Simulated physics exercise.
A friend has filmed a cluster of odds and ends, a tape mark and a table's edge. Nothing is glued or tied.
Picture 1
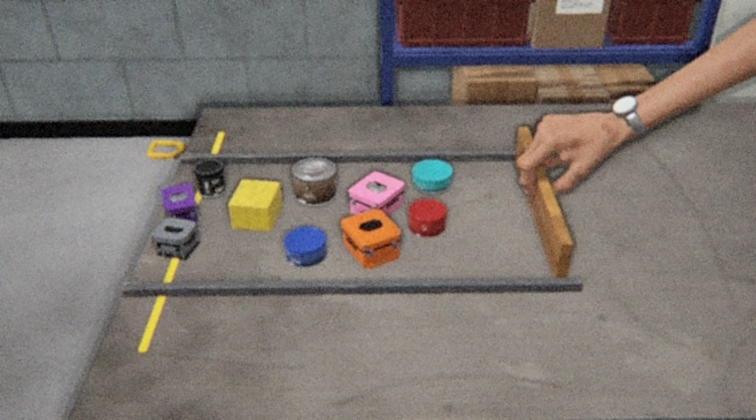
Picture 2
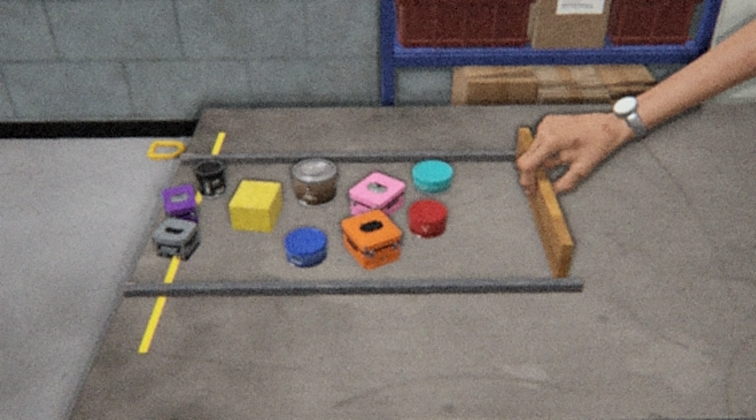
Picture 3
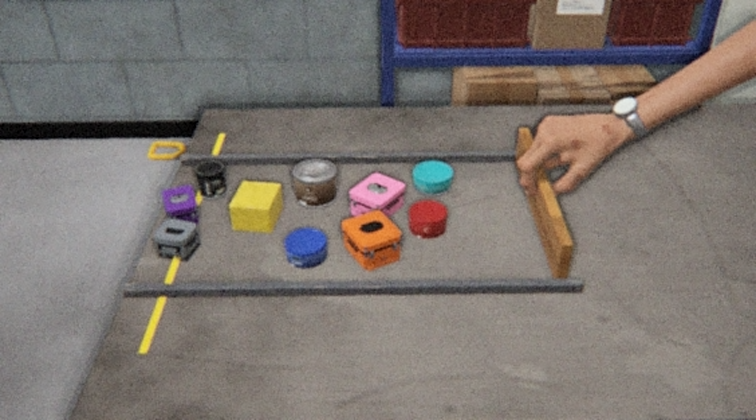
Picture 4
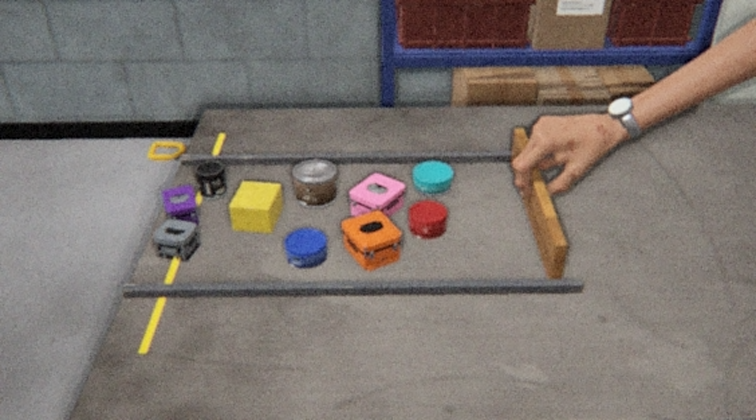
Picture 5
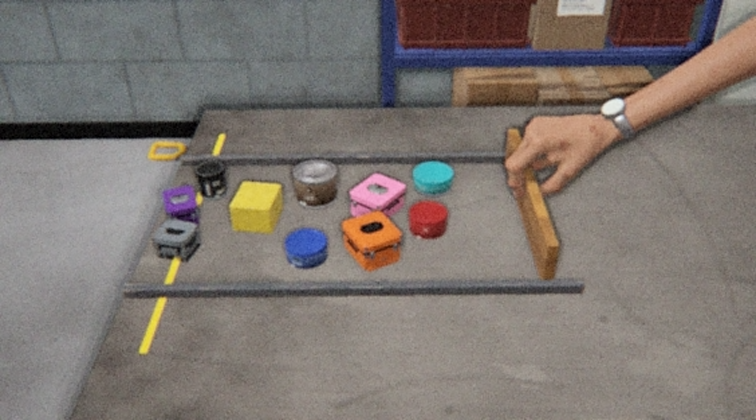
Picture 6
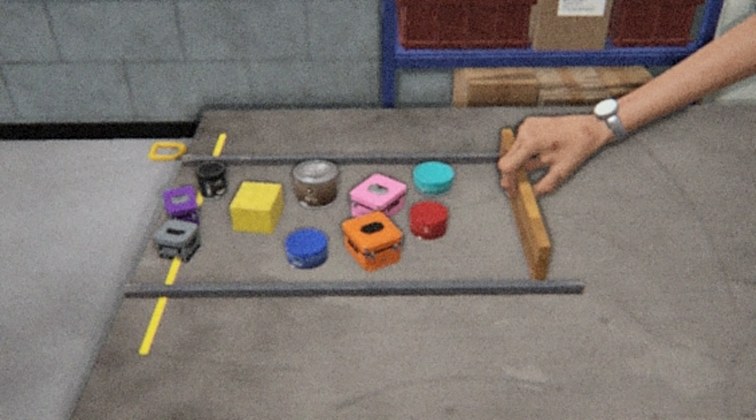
At the start, a hand wearing a watch holds a wooden board upright at the right of a table, with colourful tins and cases spread between two rails. The hand then slides the board slightly left, while the containers, some near a yellow tape line, stay still.
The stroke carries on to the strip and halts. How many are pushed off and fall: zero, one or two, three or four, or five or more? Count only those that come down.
As it turns out, the number that fall off is five or more.
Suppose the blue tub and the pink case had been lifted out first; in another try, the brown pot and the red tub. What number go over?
First 4, then 5.
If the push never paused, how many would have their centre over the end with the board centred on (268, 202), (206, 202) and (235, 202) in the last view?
The counts: 0, 6 and 3.
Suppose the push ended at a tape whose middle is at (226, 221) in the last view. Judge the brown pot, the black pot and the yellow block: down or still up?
The brown pot survives; the black pot falls; the yellow block holds on.
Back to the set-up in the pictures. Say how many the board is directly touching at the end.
4 of them.
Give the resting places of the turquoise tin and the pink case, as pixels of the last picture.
About (187, 173), and the other about (168, 200).
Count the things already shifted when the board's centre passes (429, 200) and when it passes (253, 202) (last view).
2 and 10.
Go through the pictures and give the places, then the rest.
The first frame shows purple case (181, 207); grey case (177, 240); black pot (211, 179); board (540, 197); tape (190, 219).
The second frame shows grey case (177, 240); brown pot (315, 183).
The third frame shows black pot (211, 180); red tub (428, 220).
The fourth frame shows purple case (182, 209); orange case (372, 241).
The fifth frame shows grey case (178, 241); turquoise tin (433, 179).
The sixth frame shows purple case (182, 210); grey case (178, 241); black pot (212, 181); board (521, 199); tape (192, 221).
Soon after, none off yet; purple case at rest near (182, 210); grey case at rest near (178, 241); black pot at rest near (212, 181).
After that, none off yet; purple case at rest near (182, 210); grey case at rest near (175, 240); black pot moving near (203, 182).
In the end, the number that fall off is five or more; gone, brown pot, blue tub, yellow block, black pot, grey case and purple case.
